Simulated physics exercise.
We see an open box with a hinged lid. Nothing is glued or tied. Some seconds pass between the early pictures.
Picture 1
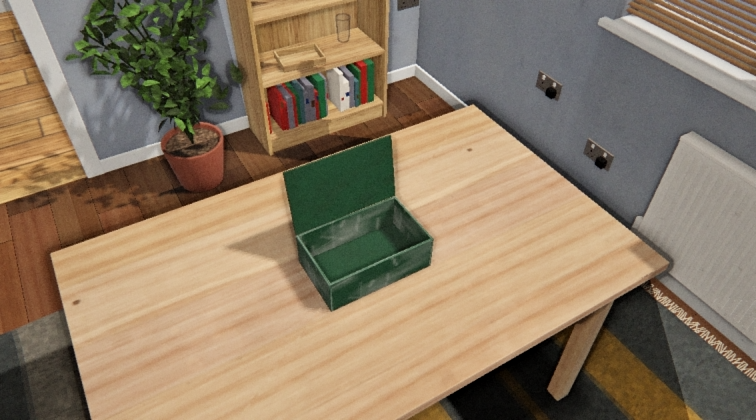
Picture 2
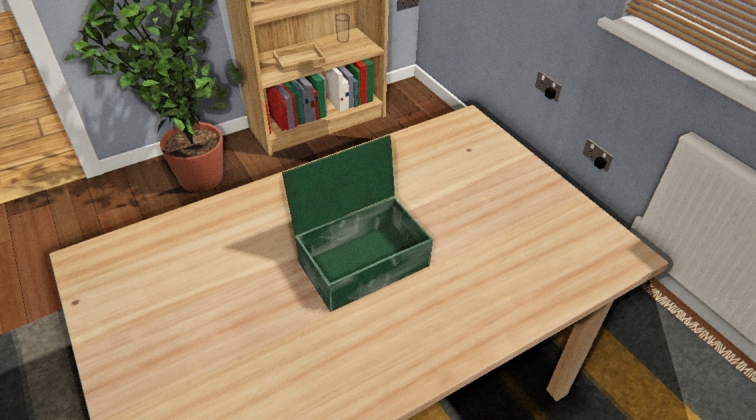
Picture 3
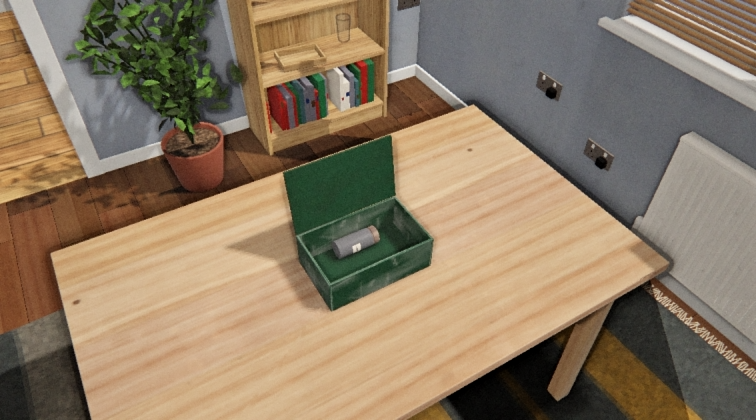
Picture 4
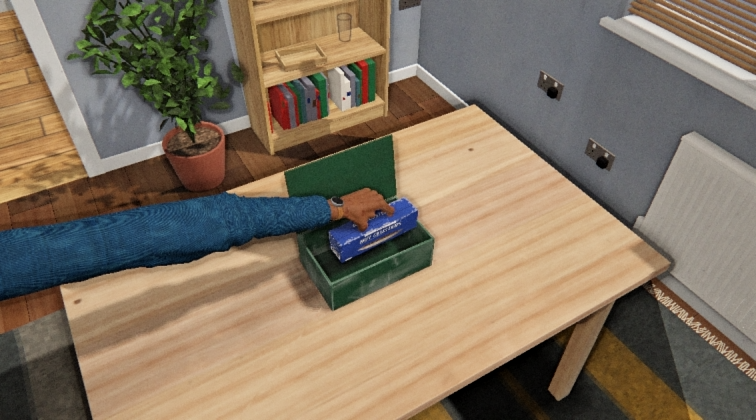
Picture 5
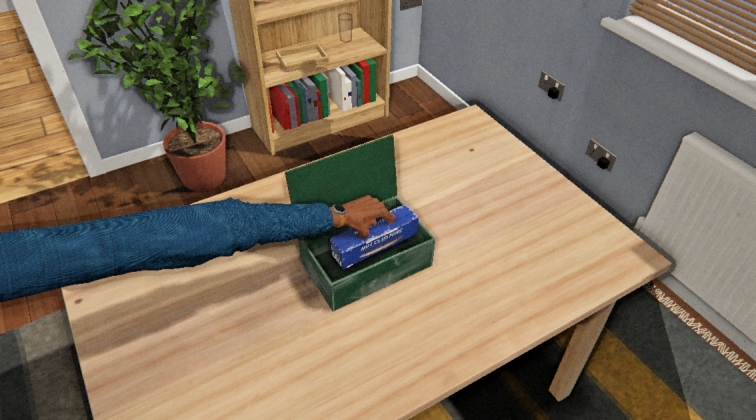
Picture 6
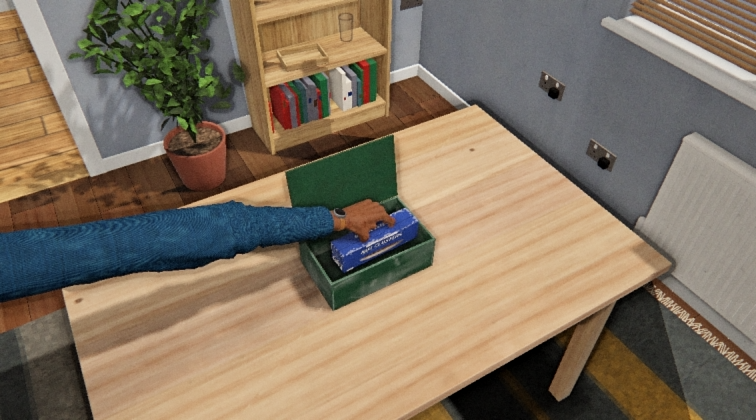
In a room with a bookshelf and a potted plant, an open green box sits empty on a wooden table; a grey cylinder appears inside, then a hand reaches in from the left and lowers a blue carton into the box.
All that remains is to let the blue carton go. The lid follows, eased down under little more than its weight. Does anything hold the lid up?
In the end the lid shuts flat.
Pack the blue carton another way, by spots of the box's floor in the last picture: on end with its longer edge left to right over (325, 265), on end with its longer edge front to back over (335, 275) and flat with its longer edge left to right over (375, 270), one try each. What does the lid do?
First try: It is held up; second try: It will not close; third try: It closes.
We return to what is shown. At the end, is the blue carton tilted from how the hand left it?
The blue carton stays as placed.
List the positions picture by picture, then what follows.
In the first frame, the last thing is not in view yet.
In the second frame, the last thing is not in view yet.
In the third frame, the last thing is not in view yet; grey shaker (356, 242).
The fourth frame shows coming down; blue carton (374, 229).
The fifth frame shows coming down; blue carton (375, 236).
The sixth frame shows put in, still held; blue carton (376, 239).
Then, 1.40 s later than the last frame, lid 76° above the rim; blue carton moved a little near (375, 253).
Then, 1.80 s later than the last frame, lid 30° above the rim; blue carton moved a little near (375, 253).
When it is over, lid shut; moved from the start, blue carton; grey shaker as before. End places, in pixels of the last picture, blue carton near (375, 253).
